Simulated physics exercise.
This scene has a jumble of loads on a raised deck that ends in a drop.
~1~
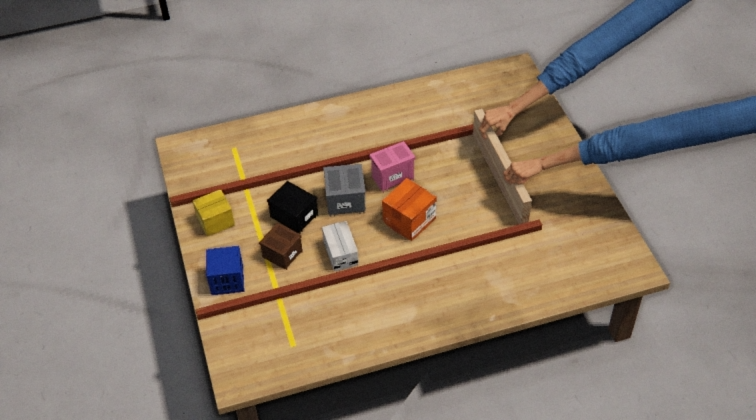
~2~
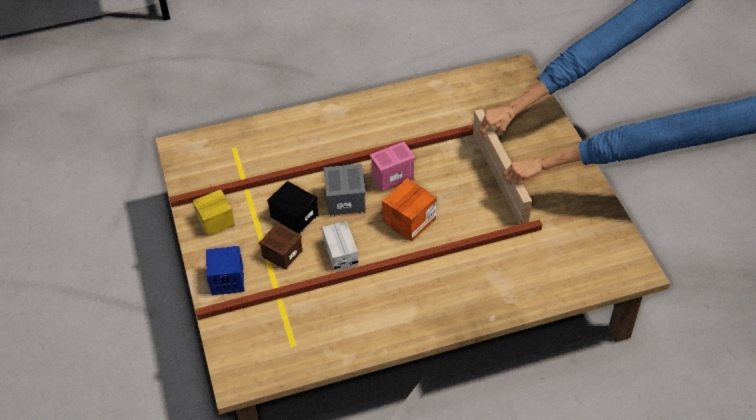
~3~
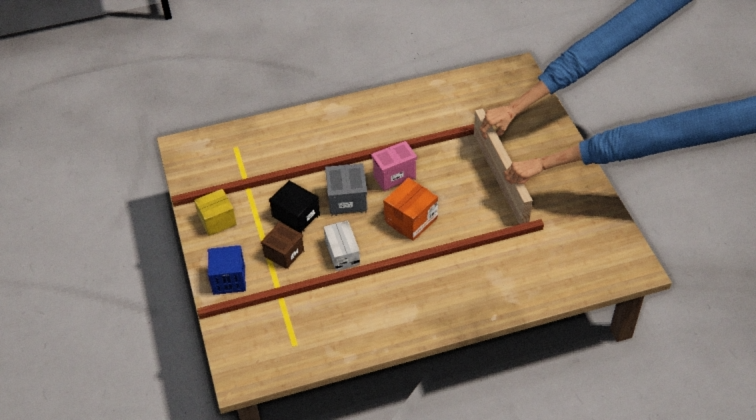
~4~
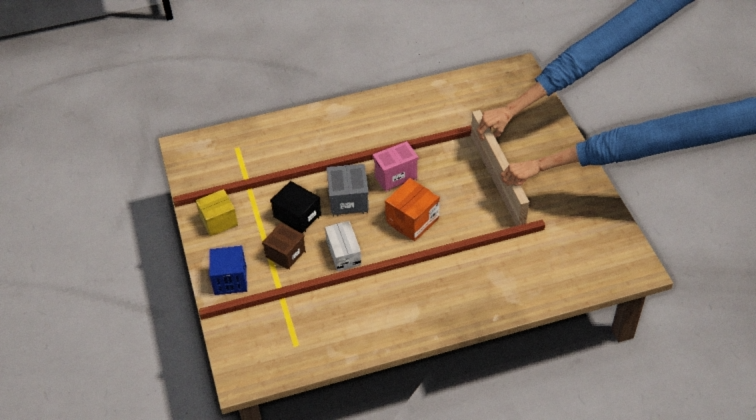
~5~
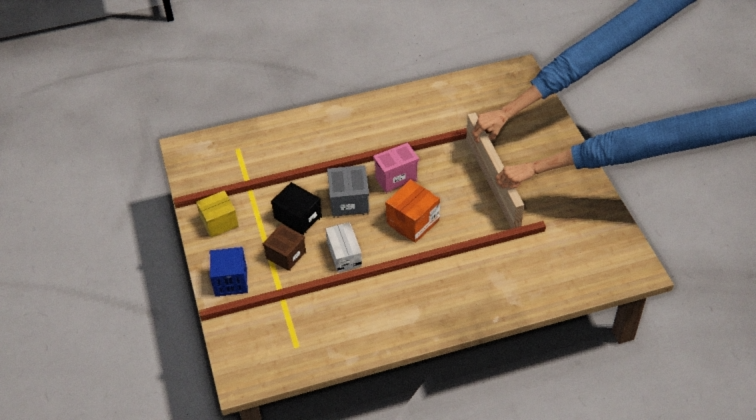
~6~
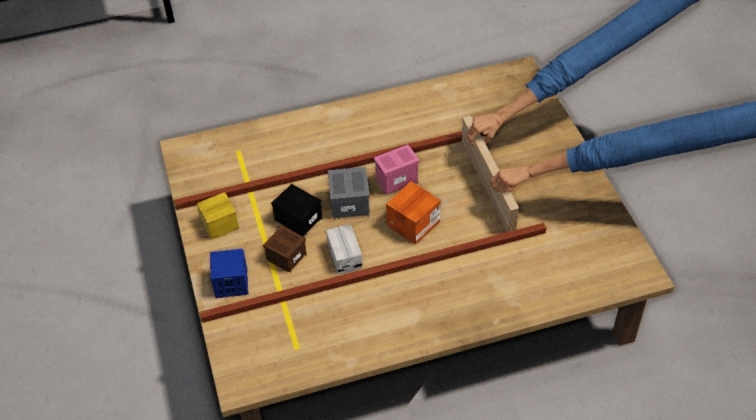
In this clip, two hands hold a wooden plank upright between red rails on a table and slide it slightly left toward the pink and orange boxes, while the eight coloured boxes stay essentially still near a yellow line.
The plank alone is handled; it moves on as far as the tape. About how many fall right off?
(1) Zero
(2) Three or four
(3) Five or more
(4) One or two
One or two.
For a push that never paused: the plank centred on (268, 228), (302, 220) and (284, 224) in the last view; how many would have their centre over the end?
Result per place: 1; 0; 0.
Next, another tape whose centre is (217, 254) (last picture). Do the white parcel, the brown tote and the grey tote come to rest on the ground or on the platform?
Here's how it goes: The white parcel stays where it is, the brown tote ends up below, and the grey tote ends up below.
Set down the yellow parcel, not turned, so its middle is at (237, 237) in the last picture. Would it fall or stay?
It goes off the edge.
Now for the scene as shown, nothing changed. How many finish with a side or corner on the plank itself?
My count gives 3.
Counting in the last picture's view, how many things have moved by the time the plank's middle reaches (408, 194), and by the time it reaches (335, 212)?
3 at one spot and 6 at the other.
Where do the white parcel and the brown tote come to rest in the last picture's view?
Listed in order, first is (257, 284) and the other is (218, 278).
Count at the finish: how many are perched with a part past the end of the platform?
Answer: 2.
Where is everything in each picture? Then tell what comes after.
Blue crate (225, 271); yellow parcel (214, 213); brown tote (281, 247); plank (501, 166); tape (261, 239), in the first picture.
Yellow parcel (214, 213); black tote (293, 208), in the second picture.
Brown tote (283, 246); grey tote (347, 190), in the third picture.
Blue crate (228, 270); orange parcel (412, 210), in the fourth picture.
Yellow parcel (218, 214); plank (494, 170), in the fifth picture.
Blue crate (229, 273); yellow parcel (218, 216); brown tote (285, 250); plank (489, 174); tape (265, 242), in the sixth picture.
Early on, none off yet; blue crate at rest near (229, 273); yellow parcel at rest near (218, 216); brown tote at rest near (285, 250).
A while later, none off yet; blue crate at rest near (229, 273); yellow parcel at rest near (218, 216); brown tote travelled a little near (279, 254).
Further along, none off yet; blue crate at rest near (229, 274); yellow parcel travelled a little near (212, 215); brown tote travelled about its own width near (262, 265).
Finally, the number that fall off is one or two; lost, blue crate.
